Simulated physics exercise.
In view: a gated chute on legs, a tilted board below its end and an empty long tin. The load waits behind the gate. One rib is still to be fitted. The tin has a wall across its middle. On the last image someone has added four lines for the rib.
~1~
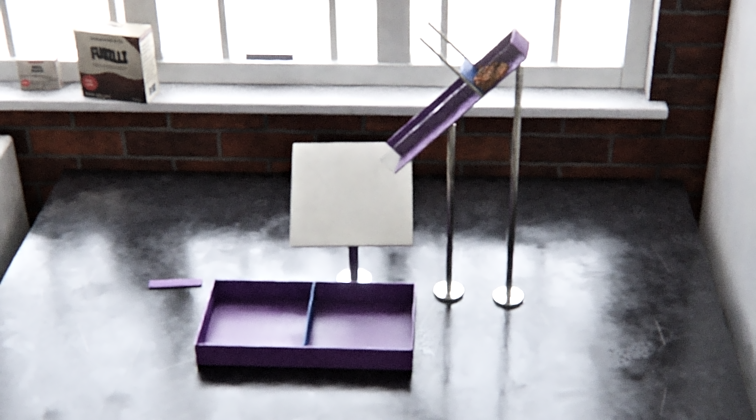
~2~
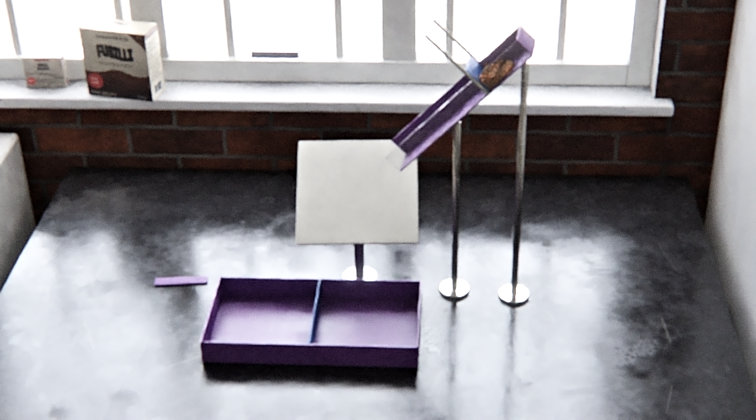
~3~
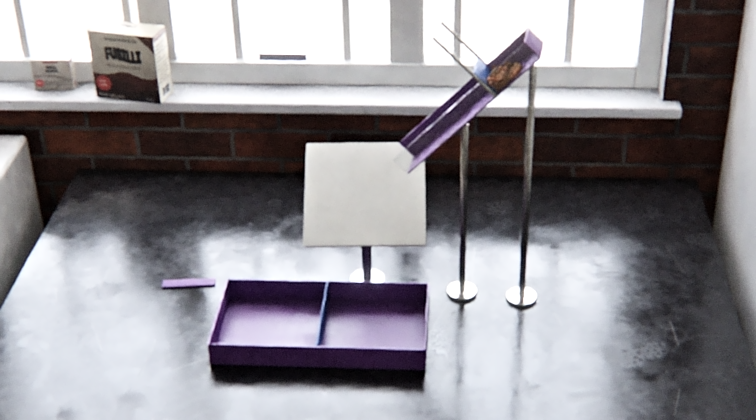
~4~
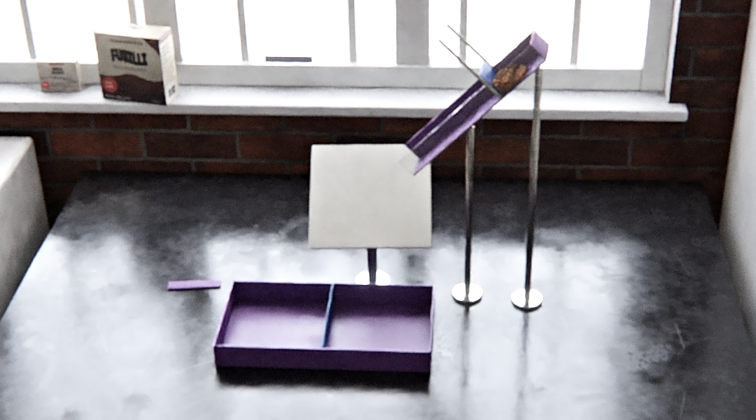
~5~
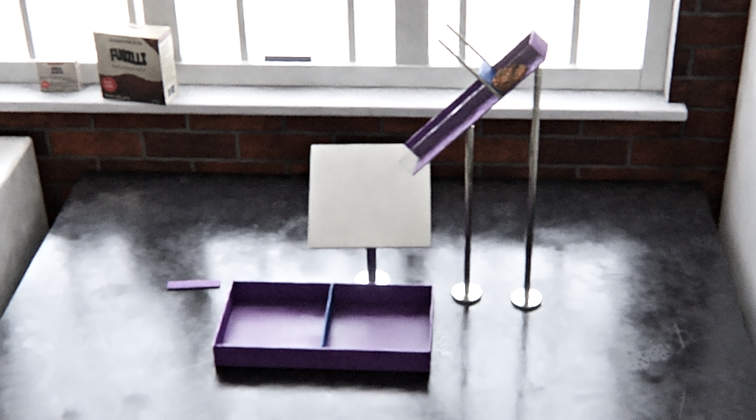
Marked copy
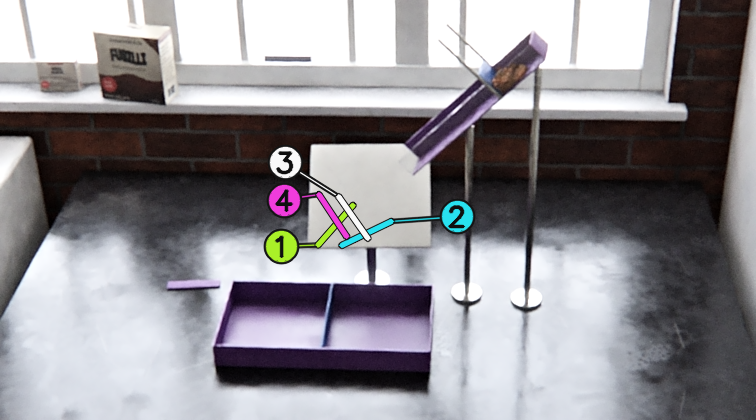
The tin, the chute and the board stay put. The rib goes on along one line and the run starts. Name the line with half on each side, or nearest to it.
Choose 1.
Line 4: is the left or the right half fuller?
The right half.
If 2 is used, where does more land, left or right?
More lands on the left.
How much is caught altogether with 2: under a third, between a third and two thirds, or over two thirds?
Line 2 gives over two thirds.
On the marked copy, line 1 from (353, 205) to (318, 244); line 2 from (391, 221) to (341, 245); line 3 from (338, 196) to (367, 238); line 4 from (318, 194) to (346, 236).
With 1, of what is caught, roughly half in the left half, roughly half in the right.
With 2, of what is caught, the larger part in the left half, about a tenth in the right.
With 3, of what is caught, about a tenth in the left half, almost all in the right.
With 4, of what is caught, about a tenth in the left half, the larger part in the right.
